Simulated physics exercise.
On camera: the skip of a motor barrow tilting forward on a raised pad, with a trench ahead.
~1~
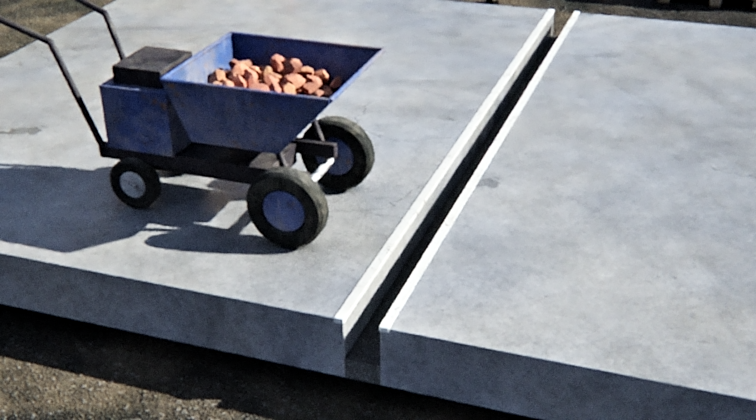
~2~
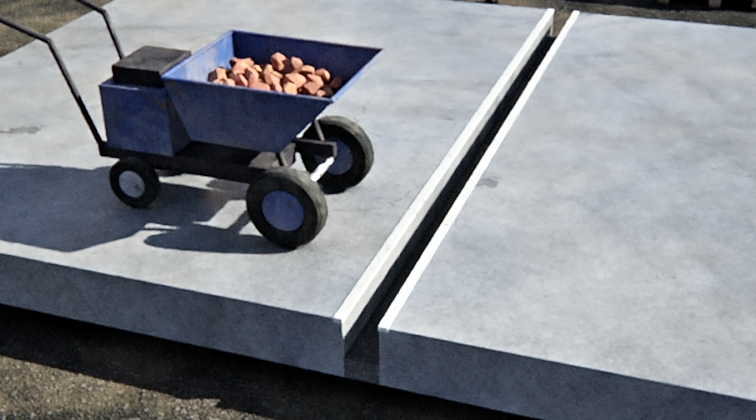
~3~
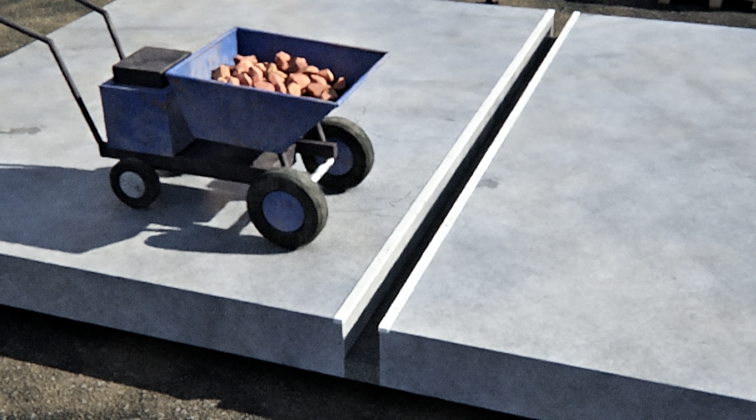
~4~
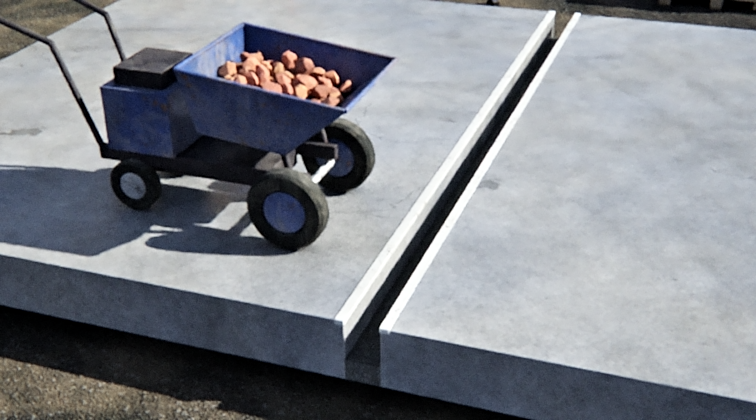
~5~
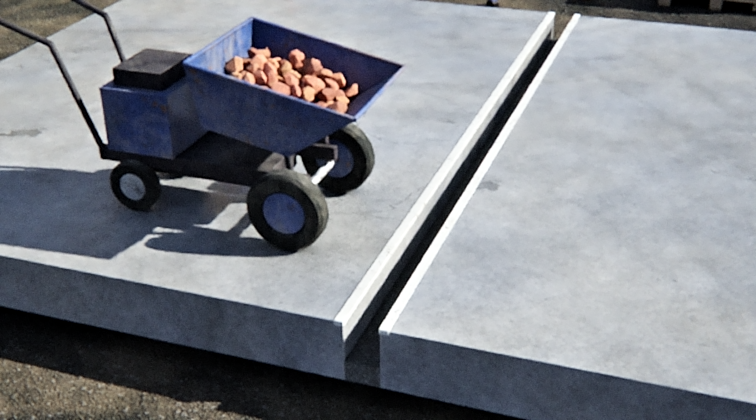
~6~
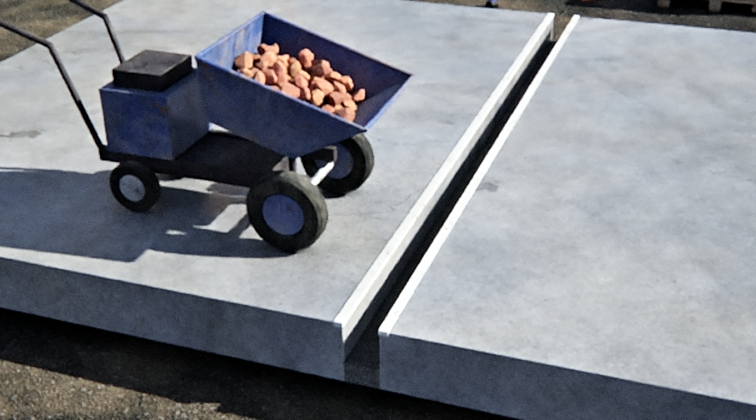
A blue barrow's skip full of reddish rubble tilts forward toward a narrow trench.
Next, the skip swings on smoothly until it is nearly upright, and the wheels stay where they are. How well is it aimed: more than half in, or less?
Between the edges lies only the smaller part of the load.
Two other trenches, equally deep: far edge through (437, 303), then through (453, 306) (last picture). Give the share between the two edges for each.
Roughly 60 per cent, and 80 per cent.
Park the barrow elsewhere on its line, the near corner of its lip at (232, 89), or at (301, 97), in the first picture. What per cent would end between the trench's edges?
In turn 20 and 50 in a hundred.
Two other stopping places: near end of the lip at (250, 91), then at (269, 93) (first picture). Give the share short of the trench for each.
First some 30, then 10 per cent.
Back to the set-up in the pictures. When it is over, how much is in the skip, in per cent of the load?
Near 40 %.
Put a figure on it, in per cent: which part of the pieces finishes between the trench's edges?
Near 0 %.
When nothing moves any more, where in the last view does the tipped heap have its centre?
Close to (476, 240).
Soon, skip tipped steeply; all in the skip.
A while on, skip tipped right over; most in the skip; about a quarter beyond it; a stray few falling.
Towards the end, skip tipped right over; about a third in the skip; a stray few in or heaped over the trench; about half beyond it.
Finally, skip tipped right over; about a third in the skip; a stray few in or heaped over the trench; about half beyond it.
